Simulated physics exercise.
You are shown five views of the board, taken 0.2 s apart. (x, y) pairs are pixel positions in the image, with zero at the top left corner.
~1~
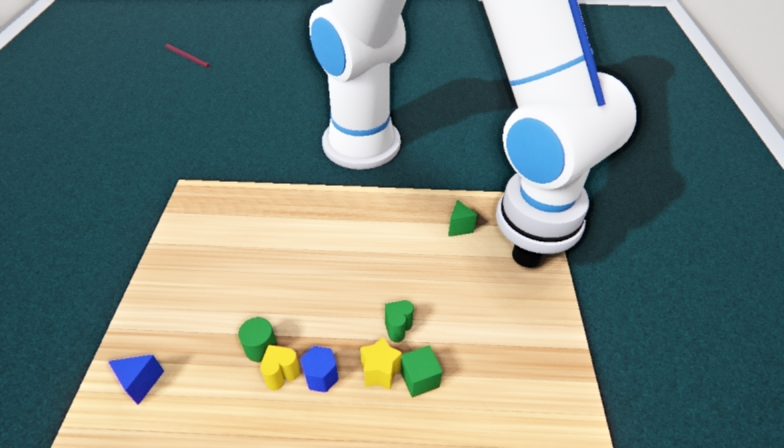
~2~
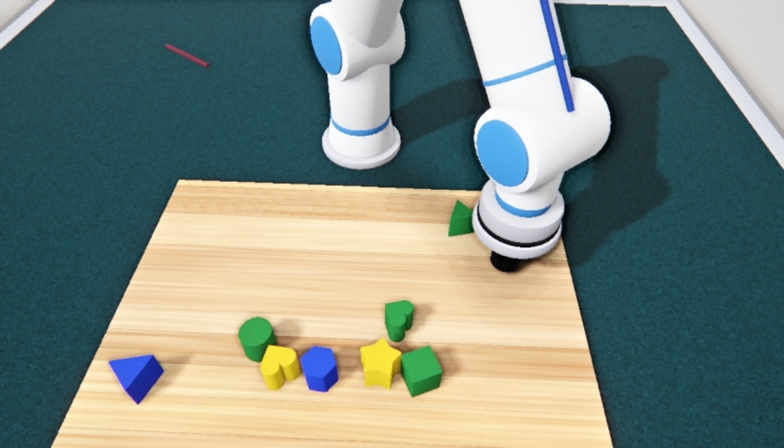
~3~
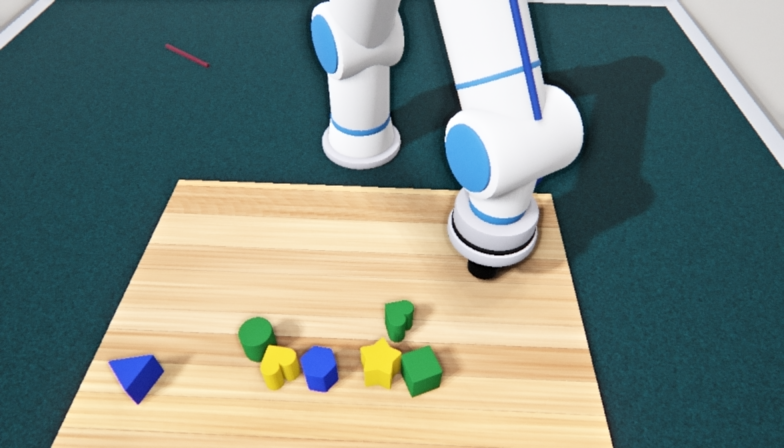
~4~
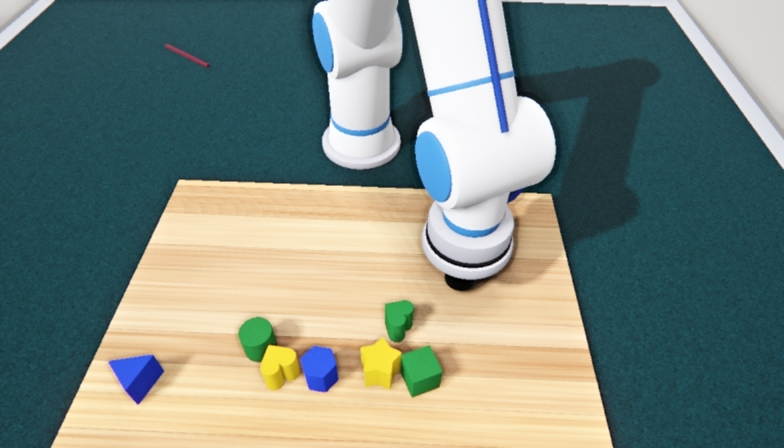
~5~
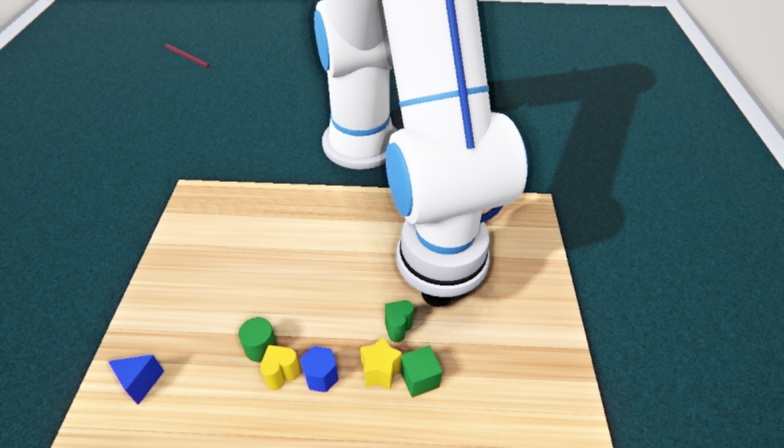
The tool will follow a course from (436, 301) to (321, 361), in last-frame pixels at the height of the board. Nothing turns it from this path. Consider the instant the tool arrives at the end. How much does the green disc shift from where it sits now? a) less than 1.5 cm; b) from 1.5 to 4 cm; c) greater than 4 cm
a - less than 1.5 cm.
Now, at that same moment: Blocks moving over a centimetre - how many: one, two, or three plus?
Expect three or more.
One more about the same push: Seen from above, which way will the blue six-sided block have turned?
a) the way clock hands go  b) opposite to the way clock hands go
My answer is option a.
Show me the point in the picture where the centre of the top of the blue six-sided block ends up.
I'd say the blue six-sided block ends with its top centre at (293, 398).
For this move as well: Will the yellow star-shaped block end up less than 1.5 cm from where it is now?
No.
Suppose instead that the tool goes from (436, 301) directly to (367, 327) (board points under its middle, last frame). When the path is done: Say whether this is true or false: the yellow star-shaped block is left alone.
False - the claim does not hold.
The first path, step by step. One third of the way, tool (400, 312); yellow star-shaped block (378, 360); green heart block (377, 325).
Two thirds of the way, tool (360, 332); blue six-sided block (313, 366); yellow star-shaped block (371, 368), turned 60° anticlockwise; green heart block (338, 348), turned 25° anticlockwise.
At the end, tool (319, 354); green disc still; blue six-sided block (293, 398), turned 40° clockwise; yellow star-shaped block (371, 368), turned 60° anticlockwise; green heart block (317, 375), turned 105° anticlockwise.
